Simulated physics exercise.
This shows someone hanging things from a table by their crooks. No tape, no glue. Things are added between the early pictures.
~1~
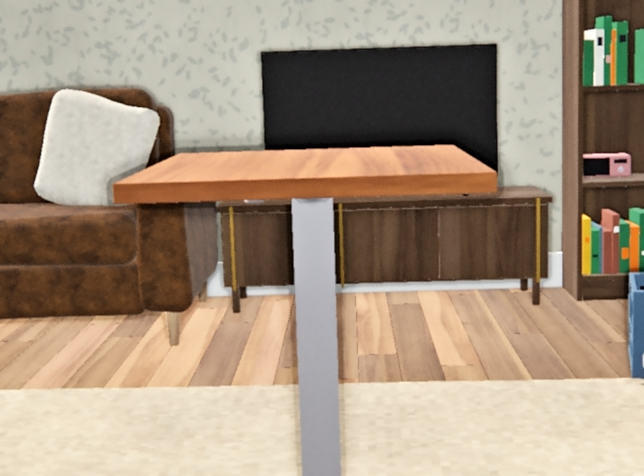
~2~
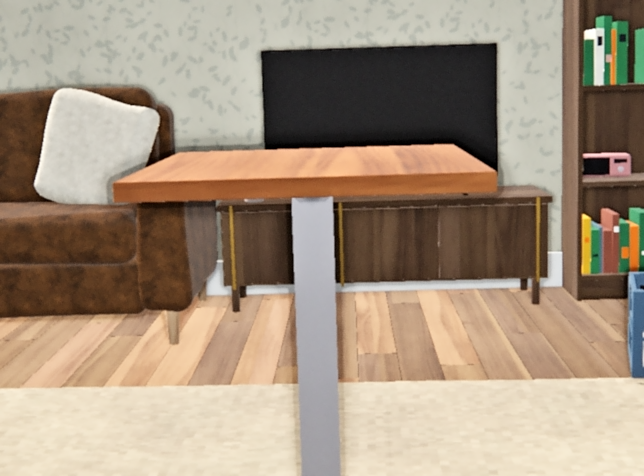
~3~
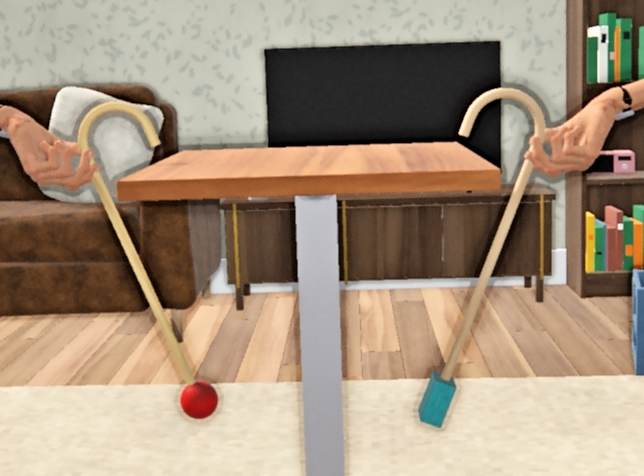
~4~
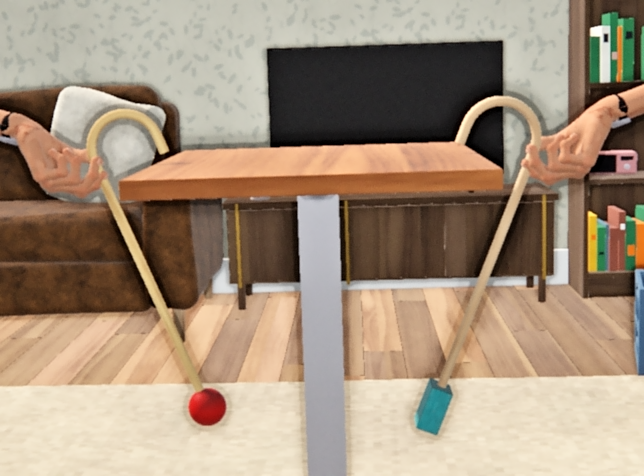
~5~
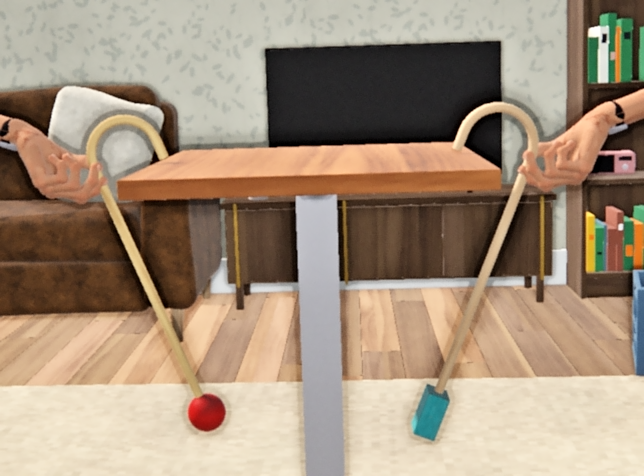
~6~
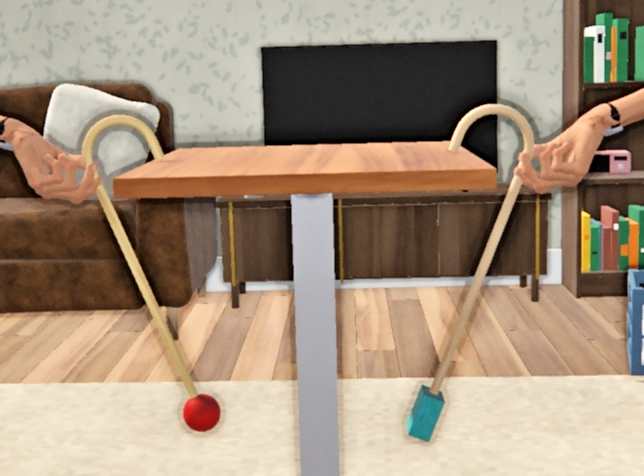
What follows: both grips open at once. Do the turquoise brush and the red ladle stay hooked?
In the end the turquoise brush remains in place, the red ladle remains in place.
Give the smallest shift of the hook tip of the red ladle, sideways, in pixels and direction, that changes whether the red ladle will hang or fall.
A shift of 8 pixels, going left.
Then, 0.32 s on from there, turquoise brush at rest near (449, 269); red ladle at rest near (166, 274).
In the end, the turquoise brush stays hooked on the edge, near (449, 269); the red ladle stays hooked on the edge, near (166, 274).
